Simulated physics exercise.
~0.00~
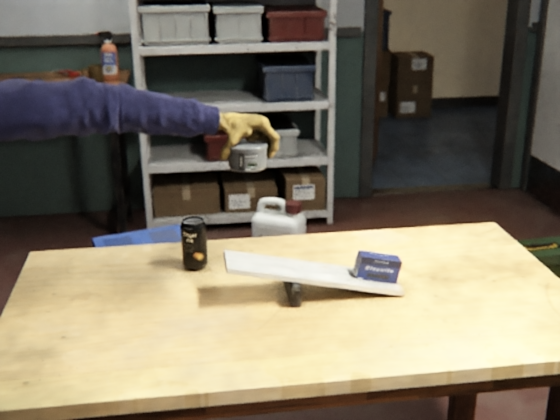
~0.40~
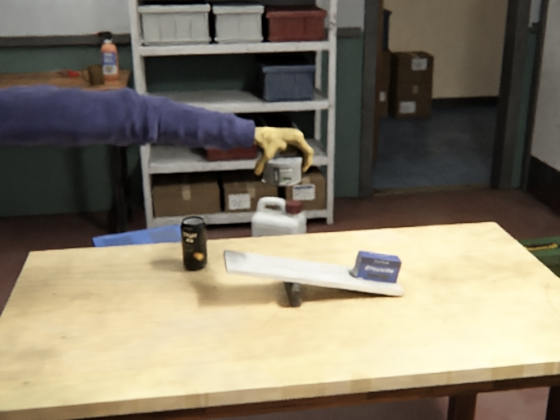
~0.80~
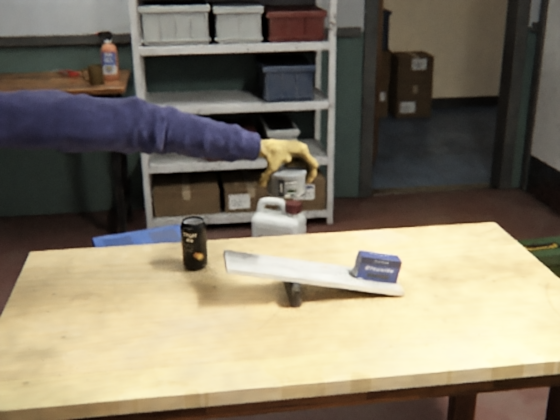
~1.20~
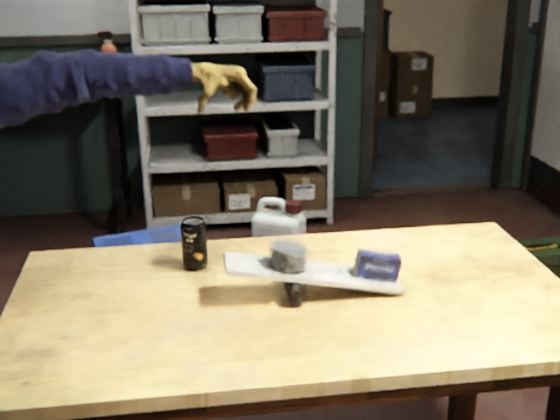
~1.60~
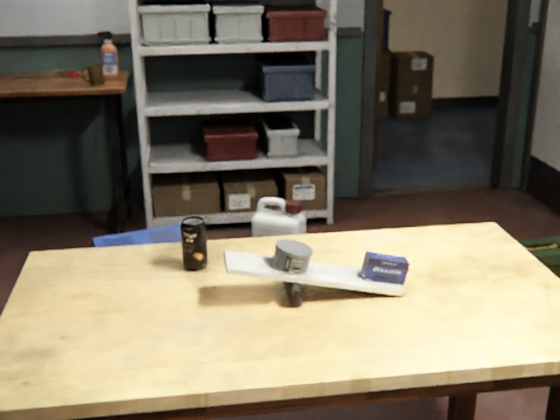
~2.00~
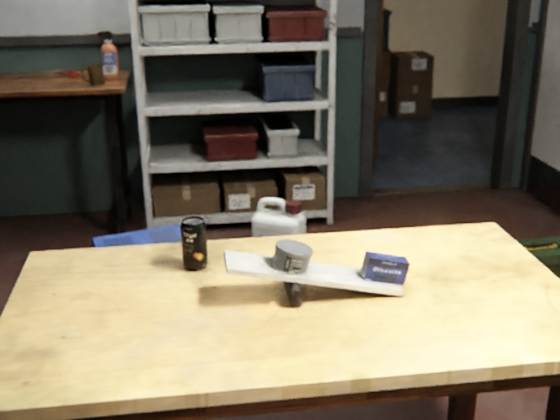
A hand lowers a grey tub onto the tilted plank and withdraws, leaving the tilt unchanged.
